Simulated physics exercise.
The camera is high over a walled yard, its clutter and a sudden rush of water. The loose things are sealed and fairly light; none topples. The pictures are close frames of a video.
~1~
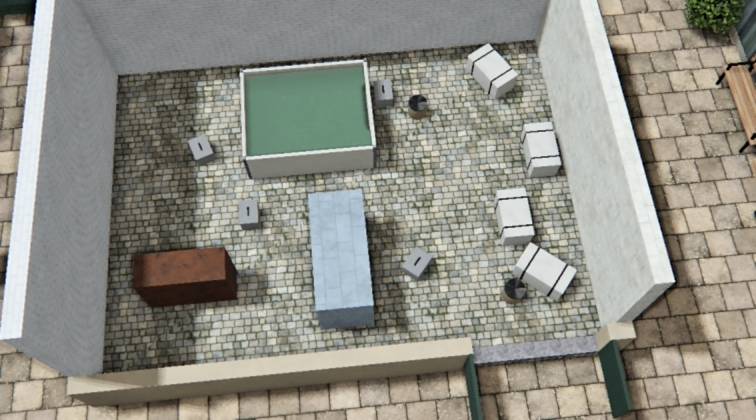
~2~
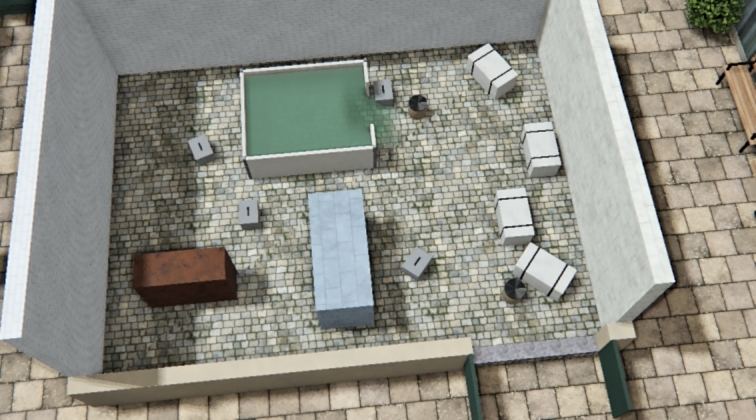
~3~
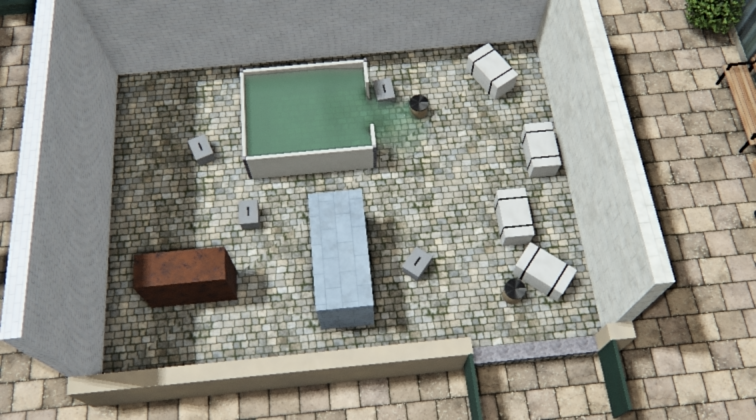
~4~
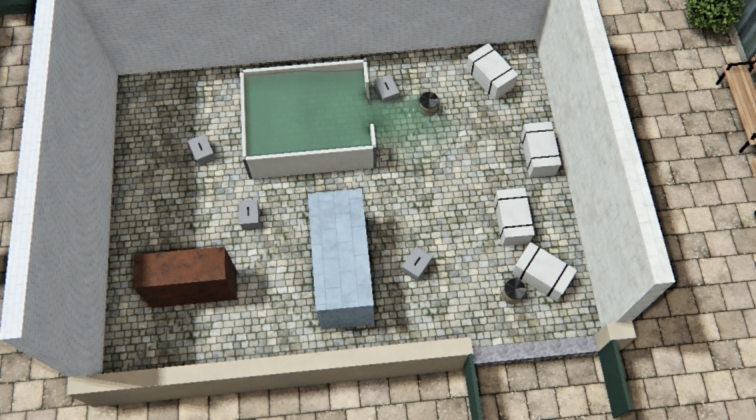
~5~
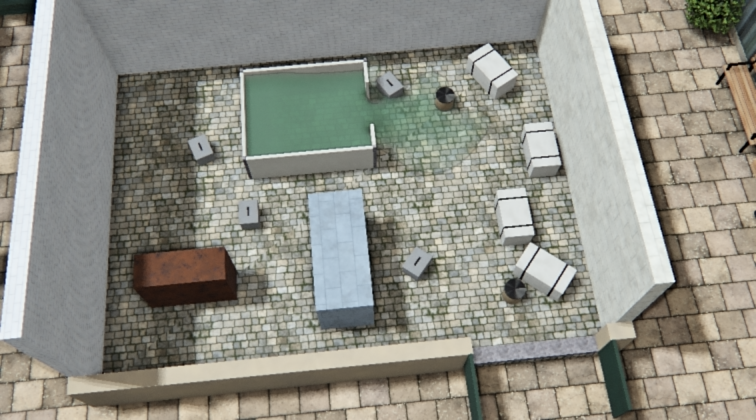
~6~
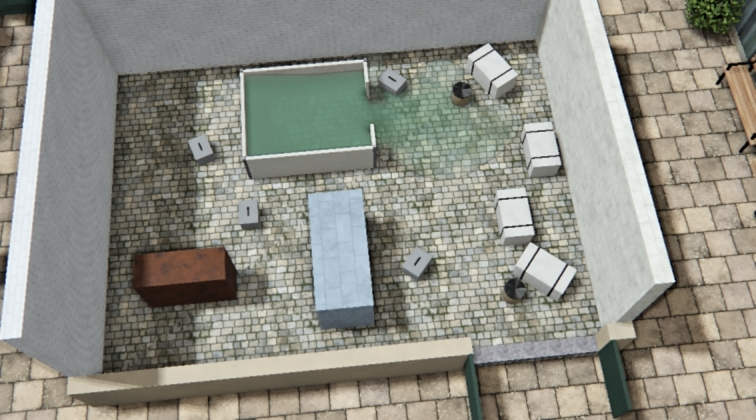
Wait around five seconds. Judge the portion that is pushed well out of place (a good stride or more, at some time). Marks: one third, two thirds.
Share: From one to two thirds.
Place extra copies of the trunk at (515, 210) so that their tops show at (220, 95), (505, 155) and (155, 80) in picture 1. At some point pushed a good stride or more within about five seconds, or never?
One after the other: Under that, pushed that far, under that.
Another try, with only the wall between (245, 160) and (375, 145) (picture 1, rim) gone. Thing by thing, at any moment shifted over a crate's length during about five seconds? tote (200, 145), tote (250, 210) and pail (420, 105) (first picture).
One after the other: Not that far, pushed that far, under that.
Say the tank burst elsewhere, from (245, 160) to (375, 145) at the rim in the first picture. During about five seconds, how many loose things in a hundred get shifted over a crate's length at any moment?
About 60 per cent.
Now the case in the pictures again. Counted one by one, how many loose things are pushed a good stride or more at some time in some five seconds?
6 of them.
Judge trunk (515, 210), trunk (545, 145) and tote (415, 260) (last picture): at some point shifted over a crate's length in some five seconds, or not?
One after the other: Pushed that far, pushed that far, less than that.
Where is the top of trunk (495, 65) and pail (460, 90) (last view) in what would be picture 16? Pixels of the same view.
At about (533, 40) and (532, 77).
A moment on, 2 of 10 are well off their spots; 0 afloat.
Next, 3 of 10 are well off their spots; 4 afloat.
Later, 5 of 10 are well off their spots; 4 afloat.
In the end, 5 of 10 are well off their spots, and 6 have been at some point; 4 afloat.
